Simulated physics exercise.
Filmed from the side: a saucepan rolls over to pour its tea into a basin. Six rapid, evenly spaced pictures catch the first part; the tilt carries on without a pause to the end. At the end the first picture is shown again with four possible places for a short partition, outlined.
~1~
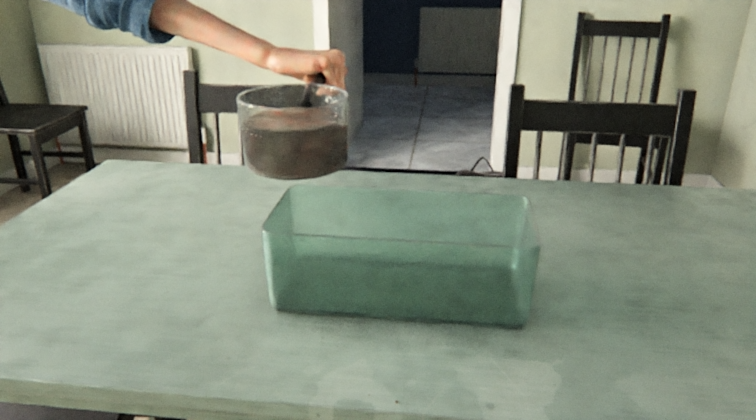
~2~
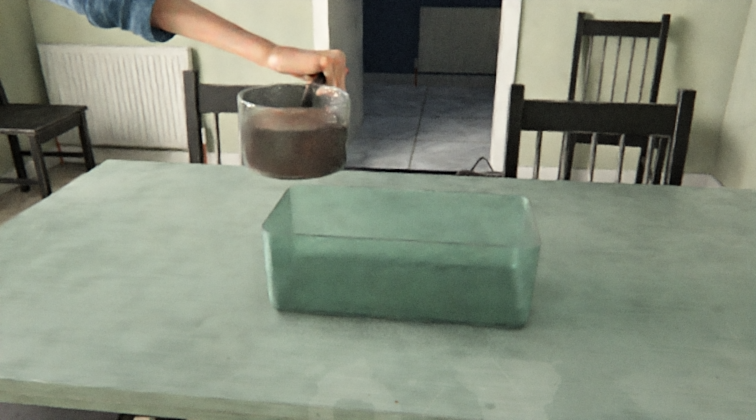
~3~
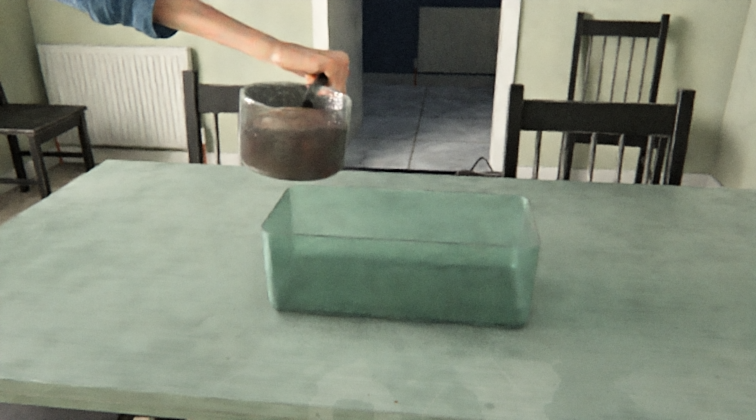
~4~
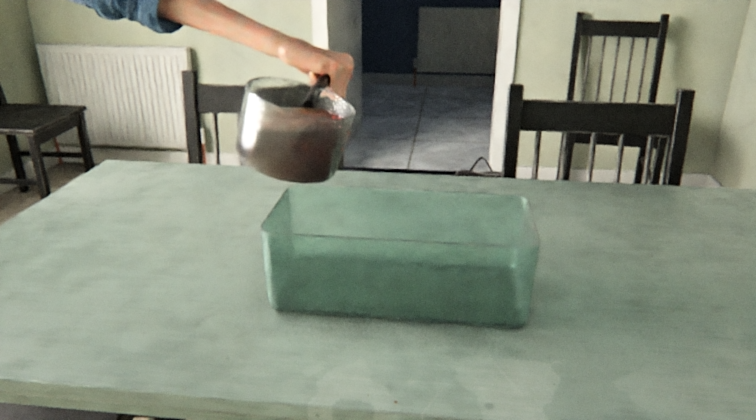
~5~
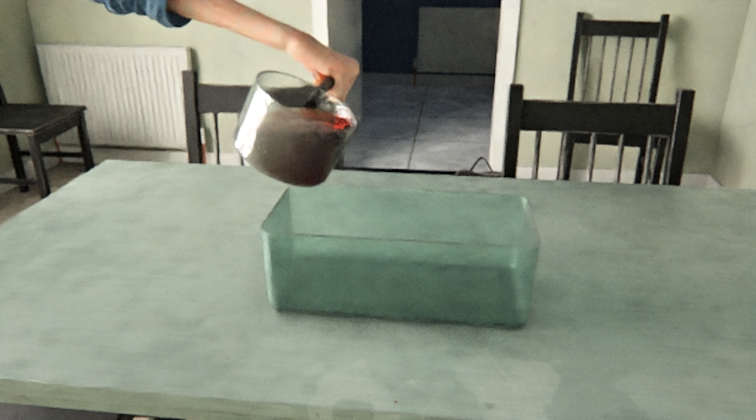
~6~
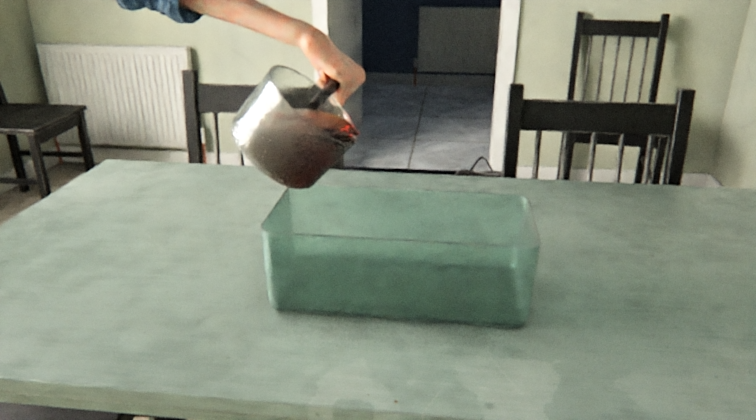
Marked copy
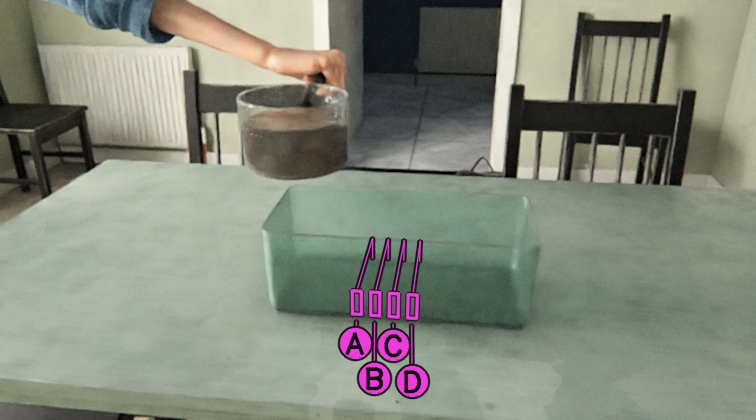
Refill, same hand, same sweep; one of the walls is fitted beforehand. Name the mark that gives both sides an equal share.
Choose B.
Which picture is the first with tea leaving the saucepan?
Picture 6.
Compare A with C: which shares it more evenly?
C.
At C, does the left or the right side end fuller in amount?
The left one.
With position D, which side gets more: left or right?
More ends on the left.
In magenta, A at (356, 321); B at (374, 322); C at (393, 323); D at (411, 325).
Choosing A, about 11 % ends left of the wall and 89 % right of it.
Choosing B, about 48 % ends left of the wall and 51 % right of it.
Choosing C, about 78 % ends left of the wall and 19 % right of it; 3 % is lost outside.
Choosing D, about 85 % ends left of the wall and 12 % right of it; 3 % is lost outside.
